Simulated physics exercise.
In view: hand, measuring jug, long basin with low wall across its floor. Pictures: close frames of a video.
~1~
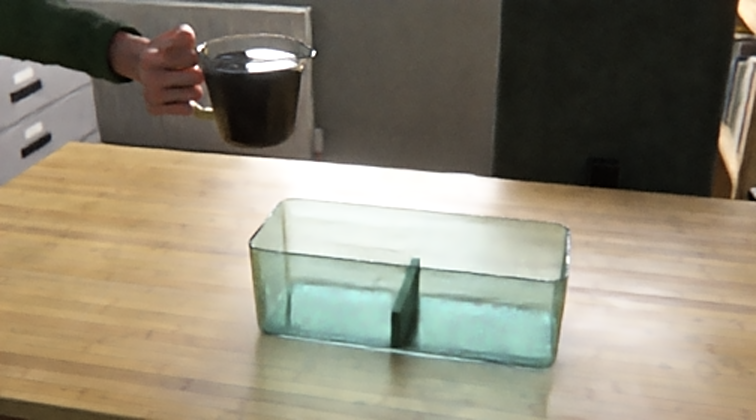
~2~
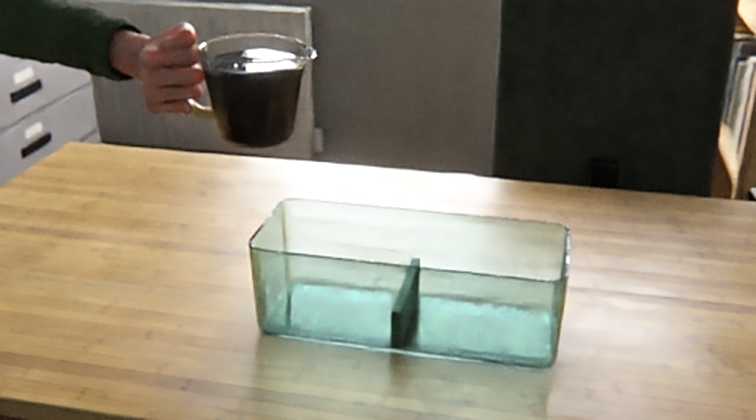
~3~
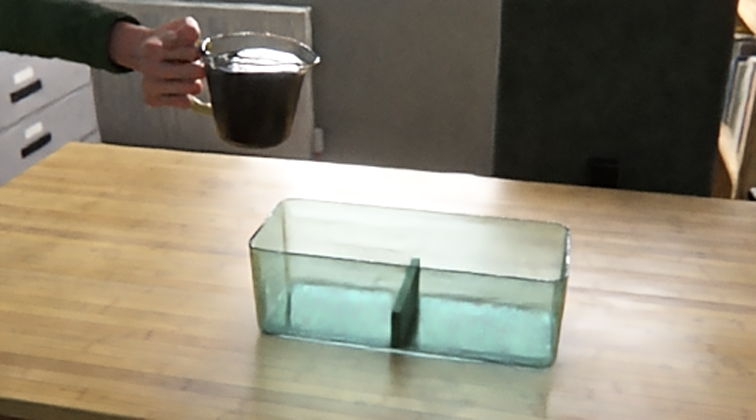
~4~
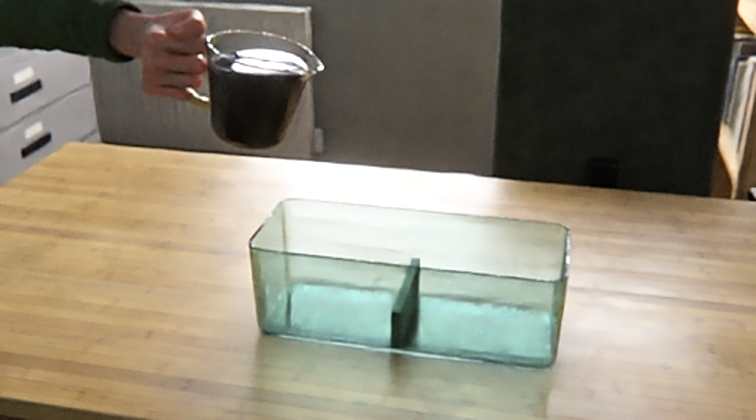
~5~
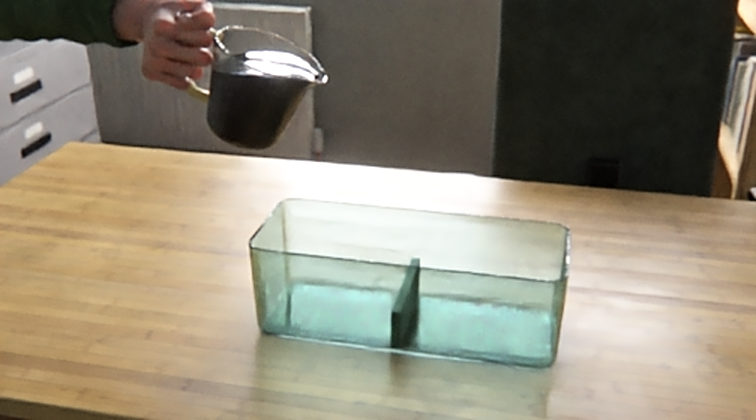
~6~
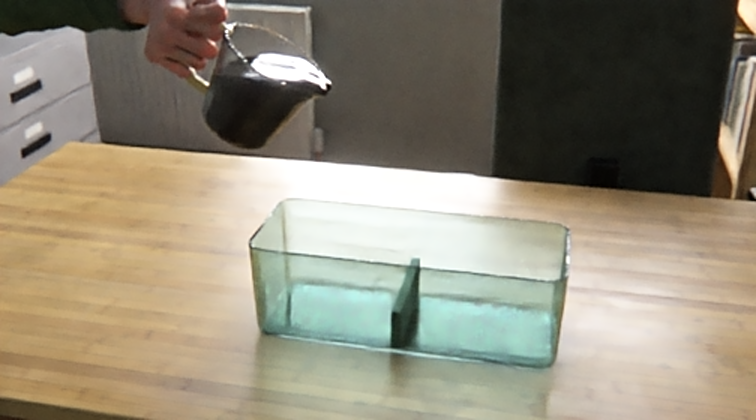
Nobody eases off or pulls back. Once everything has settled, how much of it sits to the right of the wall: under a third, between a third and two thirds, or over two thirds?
Low range.
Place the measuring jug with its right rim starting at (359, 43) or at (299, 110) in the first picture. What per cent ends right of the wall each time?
First try: About 60 %; second try: About 5 %.
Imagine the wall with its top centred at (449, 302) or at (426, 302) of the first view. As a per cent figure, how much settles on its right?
In order, 15 and 15 in a hundred.
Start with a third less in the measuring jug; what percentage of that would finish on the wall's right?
I'd reckon close to 5 %.
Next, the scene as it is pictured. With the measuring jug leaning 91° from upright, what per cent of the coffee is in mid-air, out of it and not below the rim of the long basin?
35 %.
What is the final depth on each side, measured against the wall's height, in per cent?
I'd say about 50 for the left and about 0 for the right.
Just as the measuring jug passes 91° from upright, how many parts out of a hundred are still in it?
I'd put it at some 45 in a hundred.
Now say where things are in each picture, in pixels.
In the first picture, it leans 0°; its right rim is at (314, 54); the coffee meets the walls at (210, 57) and (301, 64); the long basin's rim runs from (265, 222) to (568, 254); the wall's top is at (407, 284).
In the second picture, it leans 1°; its right rim is at (315, 55); the coffee meets the walls at (211, 58) and (302, 64).
In the third picture, it leans 6°; its right rim is at (318, 60); the coffee meets the walls at (214, 56) and (304, 67).
In the fourth picture, it leans 12°; its right rim is at (322, 68); the coffee meets the walls at (216, 57) and (309, 69).
In the fifth picture, it leans 21°; its right rim is at (326, 80); the coffee meets the walls at (220, 61) and (318, 72).
In the sixth picture, it leans 31°; its right rim is at (328, 94); the coffee meets the walls at (220, 68) and (320, 81); 1 per cent is over the edge.
A moment on, the tilt is 91° and 45 per cent is still to pour, 22 is left of the wall and 0 right of it.
Next, the tilt is 103° and 7 per cent is still to pour, 76 is left of the wall and 0 right of it.
Then the tilt is 103° and 0 per cent is still to pour, 89 is left of the wall and 4 right of it.
Later the tilt is 103° and 0 per cent is still to pour, 90 is left of the wall and 4 right of it.
At rest 90 per cent lies left of the wall, 4 right of it and 6 outside.
